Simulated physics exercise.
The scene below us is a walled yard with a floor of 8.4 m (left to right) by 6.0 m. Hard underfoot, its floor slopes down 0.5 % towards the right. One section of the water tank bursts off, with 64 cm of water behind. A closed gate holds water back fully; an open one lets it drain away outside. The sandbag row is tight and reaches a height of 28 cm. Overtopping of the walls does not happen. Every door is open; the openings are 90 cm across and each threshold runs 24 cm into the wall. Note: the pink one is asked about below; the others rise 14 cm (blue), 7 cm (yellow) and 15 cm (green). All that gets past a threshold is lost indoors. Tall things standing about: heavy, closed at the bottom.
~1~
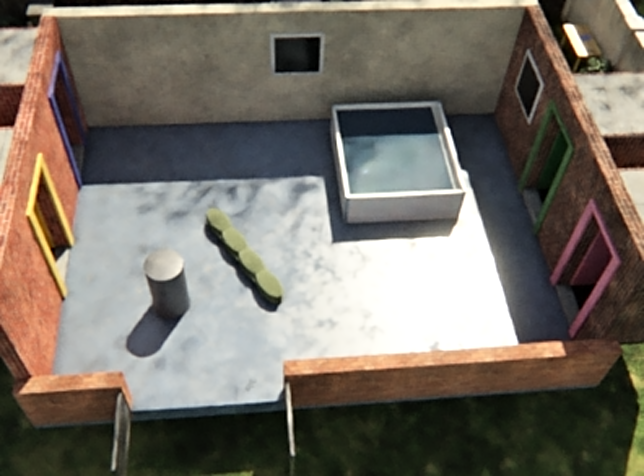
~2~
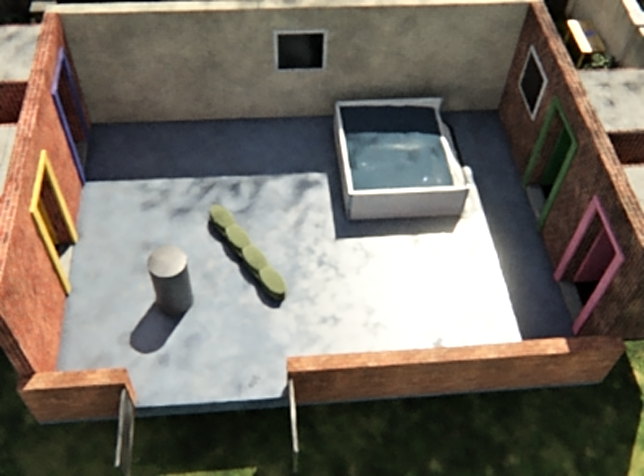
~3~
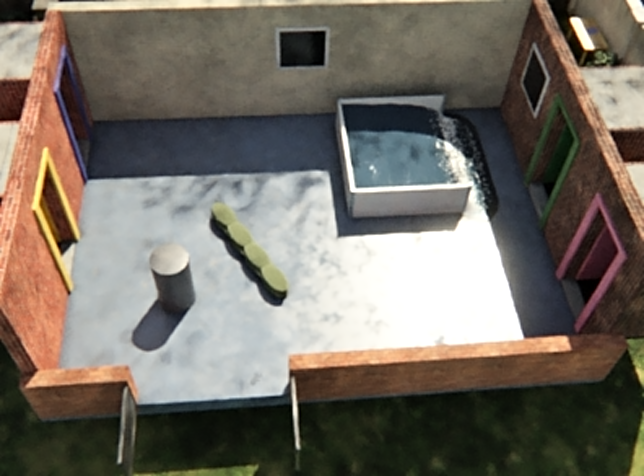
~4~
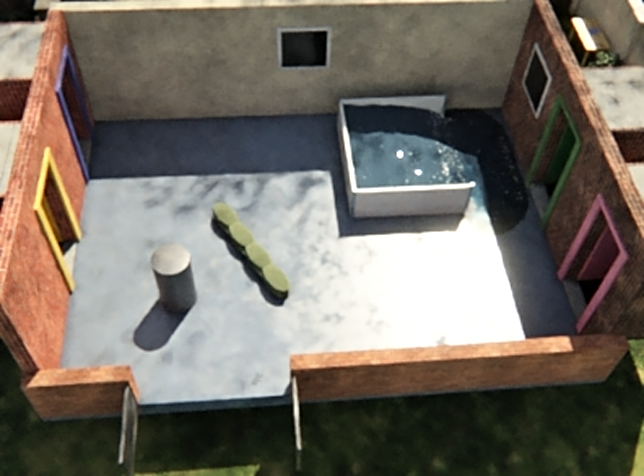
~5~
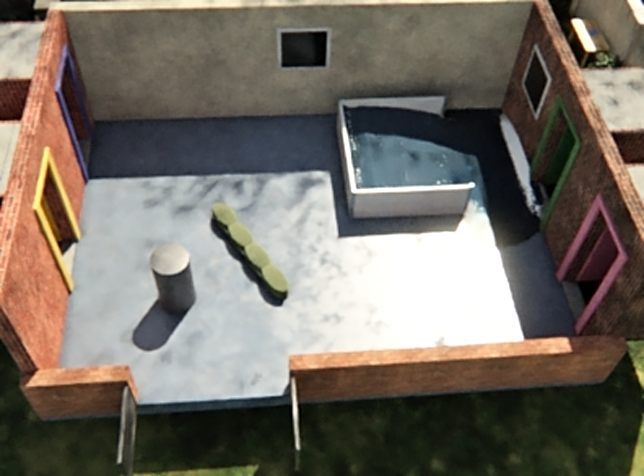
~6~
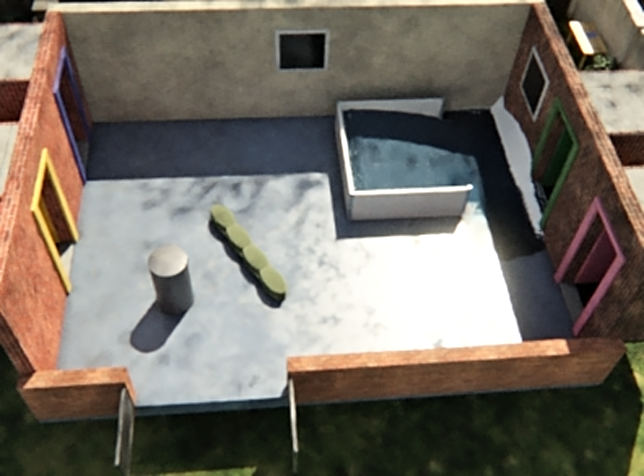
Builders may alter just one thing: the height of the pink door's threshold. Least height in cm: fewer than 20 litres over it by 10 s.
Approx. 11 cm.
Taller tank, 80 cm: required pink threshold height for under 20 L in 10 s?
The step needs to be some 14.5 cm.
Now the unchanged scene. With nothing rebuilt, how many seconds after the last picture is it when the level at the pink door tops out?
Roughly 6.5 s.
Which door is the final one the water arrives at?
It's the yellow door.
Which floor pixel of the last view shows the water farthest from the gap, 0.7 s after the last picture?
The farthest wet point is roughly at (565, 316) in the last view.
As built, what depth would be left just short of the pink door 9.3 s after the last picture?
It comes to about 10.5 centimetres deep.
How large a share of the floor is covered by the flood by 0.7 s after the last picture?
Around 10 per cent of the floor.
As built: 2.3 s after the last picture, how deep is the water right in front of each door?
At the blue door the depth is 0 cm, at yellow 0 cm, at green 25 cm and at pink 9 cm.
Then, 0.7 s after the last picture water covers 10 % of the floor, deepest (55 cm) near (494, 112); 3 cm at the pink door, 0 litres in over its 7 cm threshold.
Then, 2.3 s after the last picture water covers 30 % of the floor, deepest (30 cm) near (488, 118); 9 cm at the pink door, 1 litre in over its 7 cm threshold.
Then, 9.3 s after the last picture water covers 95 % of the floor, deepest (12 cm) near (568, 325); 10 cm at the pink door, 73 litres in over its 7 cm threshold.
At the pink door as built, the water peaked near 13 cm, 6.7 s after the last picture.
With a threshold of 9 cm, 41 litres would have come in within the 10 s; with 12 cm, 15 litres. So under 20 litres takes about 11 cm.
